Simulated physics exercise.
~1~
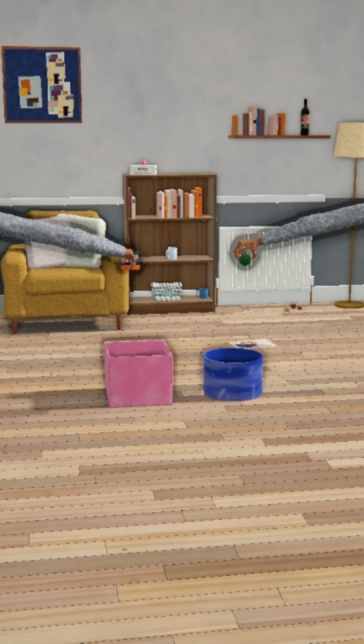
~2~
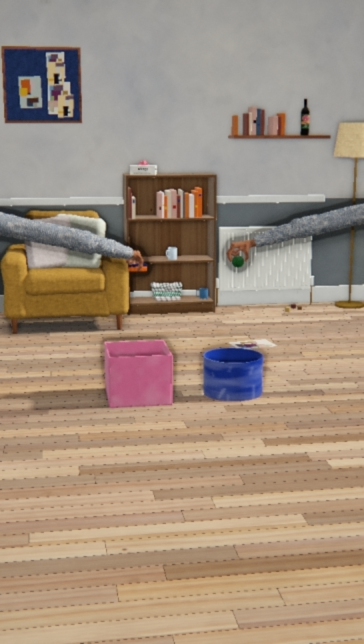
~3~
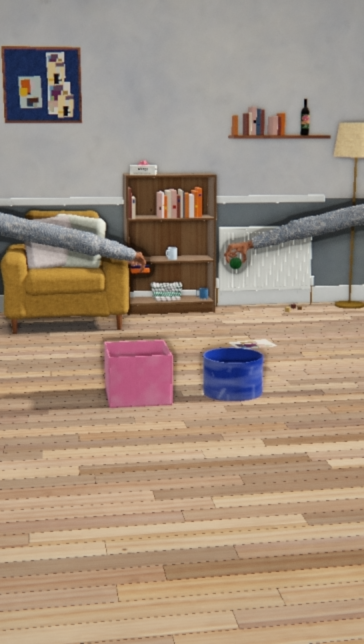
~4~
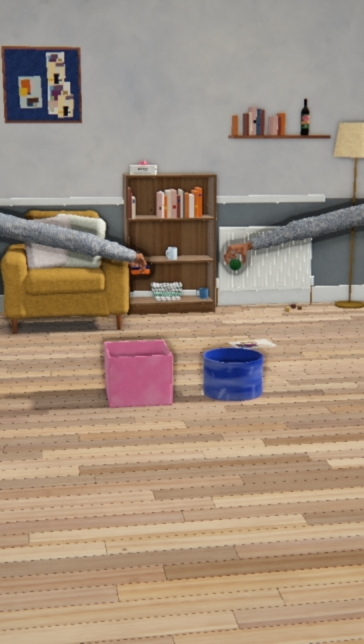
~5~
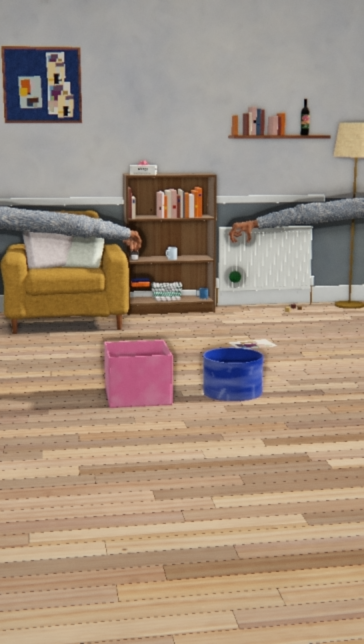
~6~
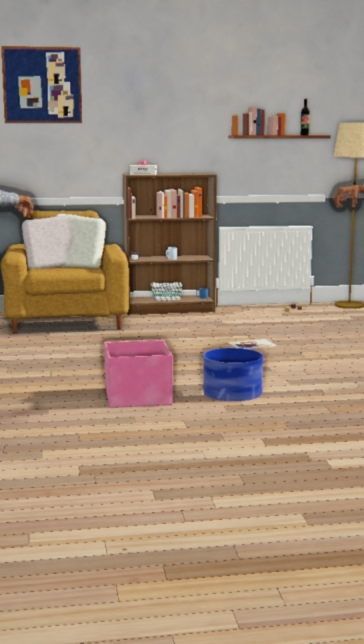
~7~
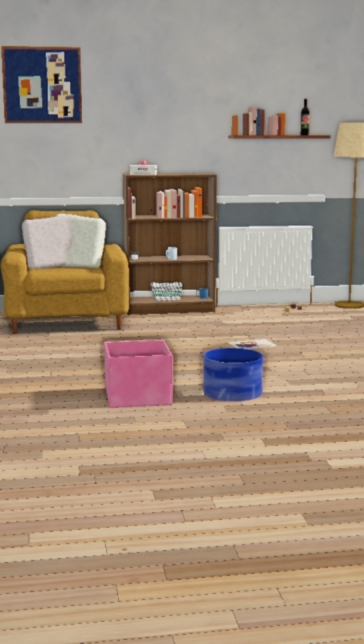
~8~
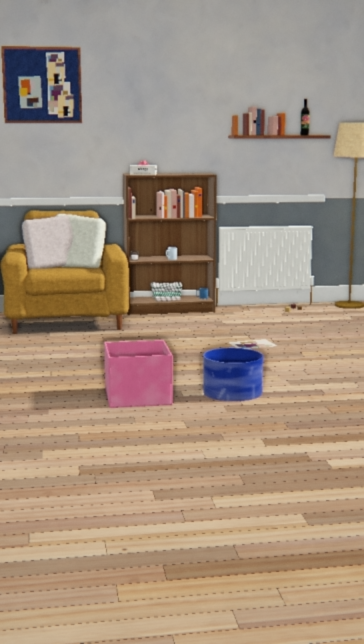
At the start, two grey-sleeved arms reach in from either side of a living room, holding an orange sponge on the left and a small green apple on the right above a pink basket and a blue bucket. The hands shift slightly, the apple edging left, then hold nearly still. Both hands then open and let go, and the two things begin to fall. The arms draw back toward the edges and leave the view. The sponge drops into the pink basket and the apple into the blue bucket, and both containers stay in place on the wooden floor.
